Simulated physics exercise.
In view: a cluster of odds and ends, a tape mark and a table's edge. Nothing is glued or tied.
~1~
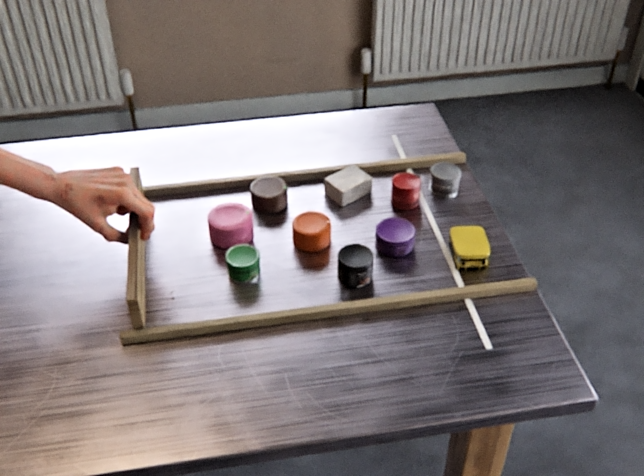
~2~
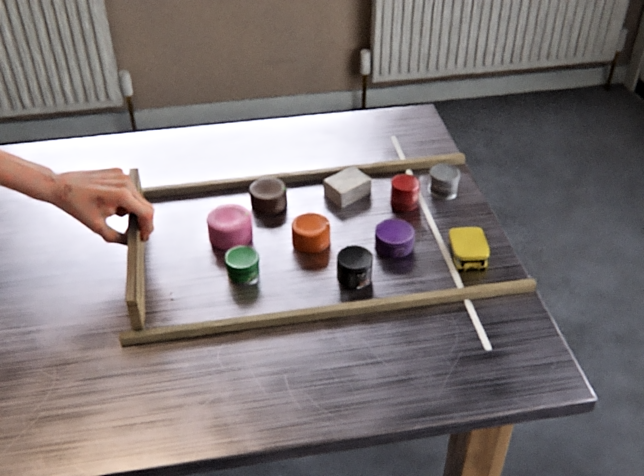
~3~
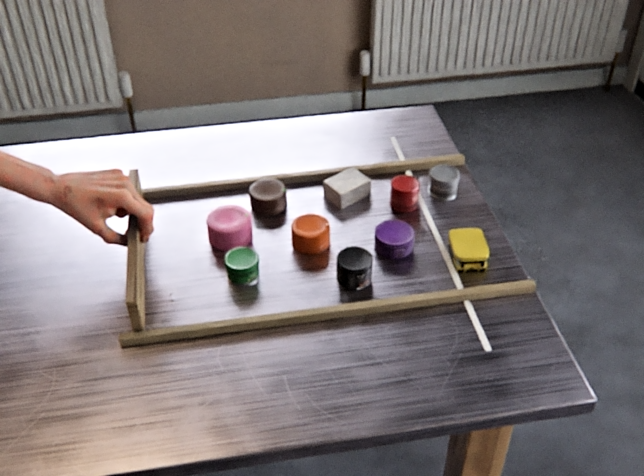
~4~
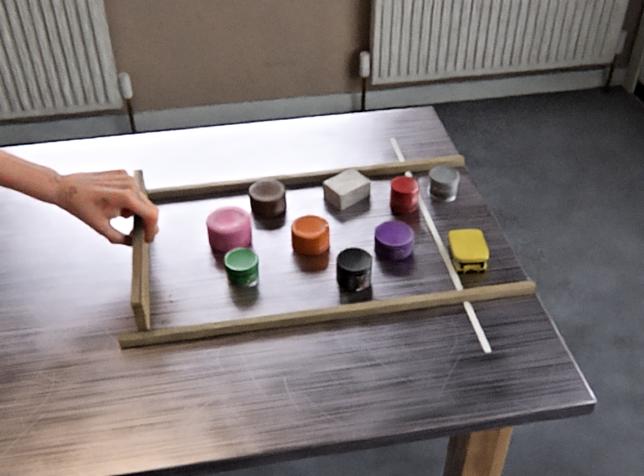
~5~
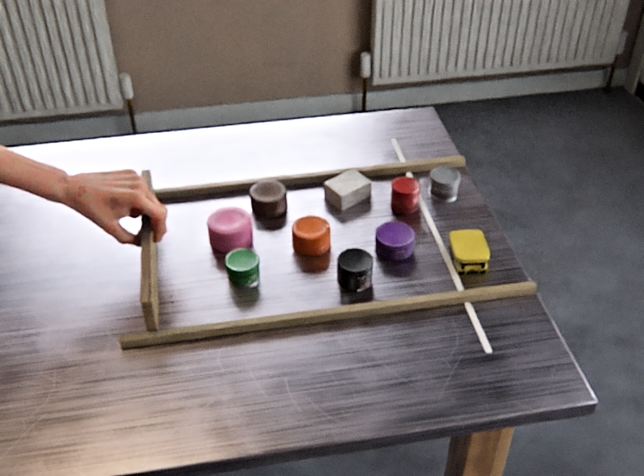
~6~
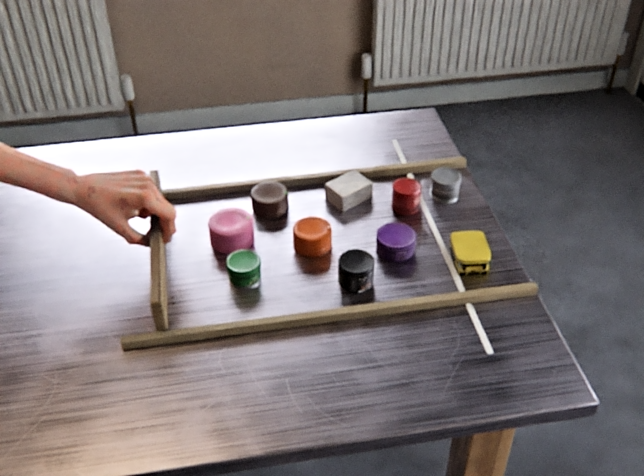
On a wooden table, a hand slowly sliding an upright board slightly right between two rails towards small coloured pots, which stay still.
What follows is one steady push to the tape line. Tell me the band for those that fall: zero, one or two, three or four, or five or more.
The number that fall off is one or two.
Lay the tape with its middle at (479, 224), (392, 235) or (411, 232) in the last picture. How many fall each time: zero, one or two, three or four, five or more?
The falls would be 5 or more; zero; no fall at all.
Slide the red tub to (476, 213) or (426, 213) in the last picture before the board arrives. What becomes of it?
The red tub remains up; survives.
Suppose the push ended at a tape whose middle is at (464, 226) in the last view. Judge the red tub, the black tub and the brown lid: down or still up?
The red tub tumbles off, the black tub holds on, the brown lid stays on.
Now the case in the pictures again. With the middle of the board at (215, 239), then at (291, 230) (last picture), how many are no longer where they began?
By then 1, and 4.
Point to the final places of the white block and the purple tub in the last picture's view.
First (466, 169), then (500, 242).
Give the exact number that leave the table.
In all, 1 of them.
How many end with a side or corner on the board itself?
In contact: 4.
Soon after, none off yet; grey pot at rest near (445, 185); yellow case at rest near (470, 254); red tub at rest near (406, 196).
After that, none off yet; grey pot displaced about its own width near (470, 183); yellow case displaced about its own width near (502, 262); red tub displaced about its own width near (436, 190).
In the end, the number that fall off is one or two; gone, grey pot.
